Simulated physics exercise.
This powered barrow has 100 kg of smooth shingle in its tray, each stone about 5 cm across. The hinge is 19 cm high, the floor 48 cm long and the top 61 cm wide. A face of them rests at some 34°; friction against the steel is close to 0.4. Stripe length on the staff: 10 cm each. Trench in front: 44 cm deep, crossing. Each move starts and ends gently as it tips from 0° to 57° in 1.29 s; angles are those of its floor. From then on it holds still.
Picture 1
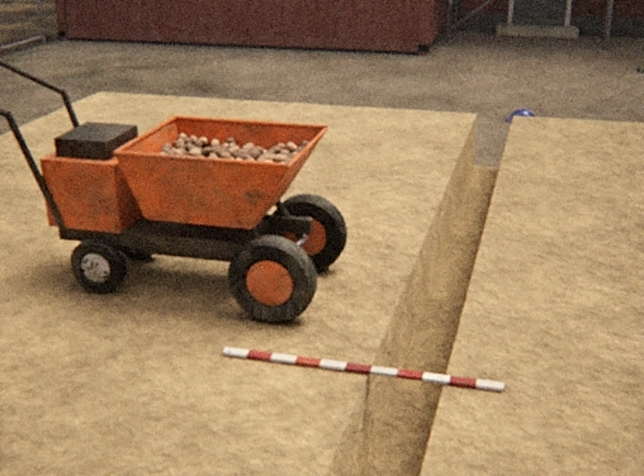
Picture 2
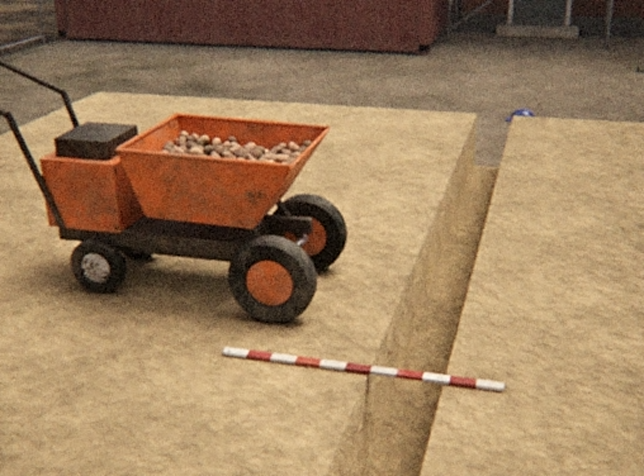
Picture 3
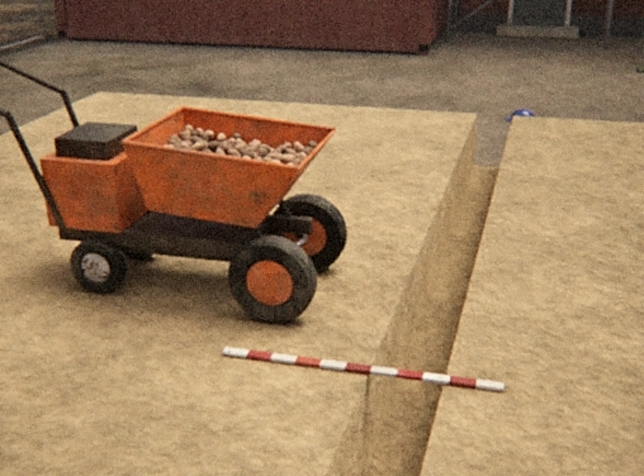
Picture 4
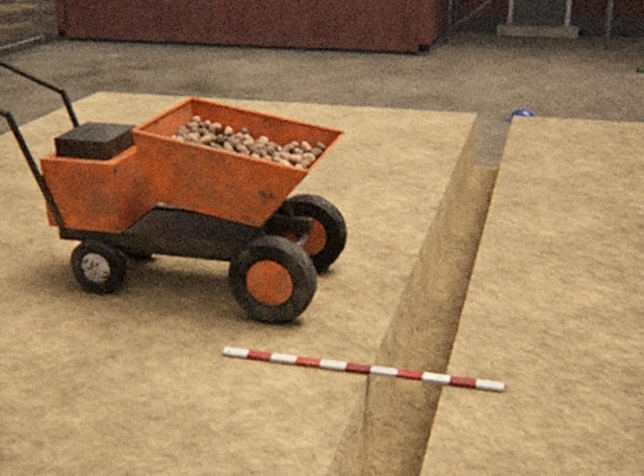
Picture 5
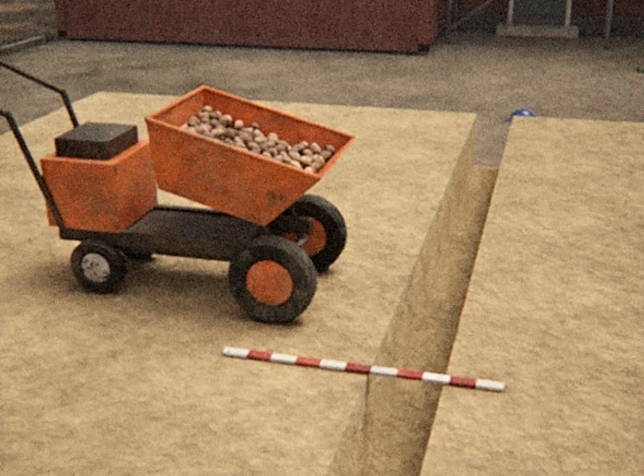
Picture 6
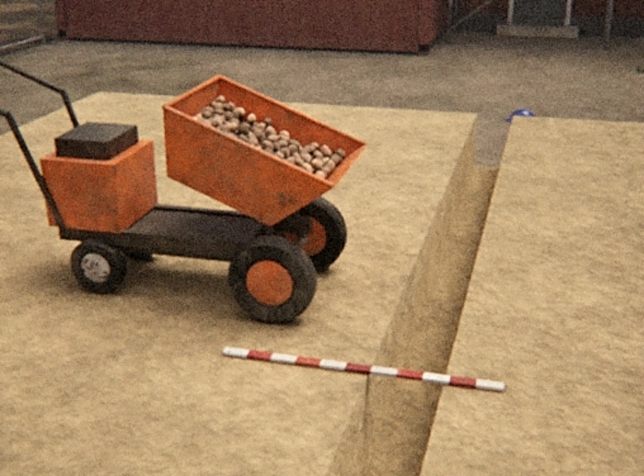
On sandy ground beside a trench, an orange powered barrow steadily tilts its stone-filled tray rightward.
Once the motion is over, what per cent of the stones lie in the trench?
43 %.
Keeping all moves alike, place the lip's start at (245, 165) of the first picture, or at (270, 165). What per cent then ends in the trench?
First spot about 35, second spot about 45 per cent.
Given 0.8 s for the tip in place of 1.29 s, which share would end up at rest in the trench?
Around 40 per cent would end in the trench.
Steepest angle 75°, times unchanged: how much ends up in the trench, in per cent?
I'd guess some 65 in a hundred.
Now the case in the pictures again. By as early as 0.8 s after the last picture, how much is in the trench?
Roughly 10% by that time.
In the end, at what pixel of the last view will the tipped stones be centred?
Roughly (432, 385), I'd say.
Then, 0.4 s after the last picture the floor is at 48°, 100 % in the tray; the foremost stones are at (367, 207).
Then, 0.8 s after the last picture the floor is at 57°, 89 % in the tray, 11 % in the trench; the foremost stones are at (451, 299).
Then, 1.2 s after the last picture the floor is at 57°, 65 % in the tray, 28 % in the trench, 7 % past the trench; the foremost stones are at (514, 321).
Then, 3.2 s after the last picture the floor is at 57°, 50 % in the tray, 43 % in the trench, 7 % past the trench; the foremost stones are at (570, 341).
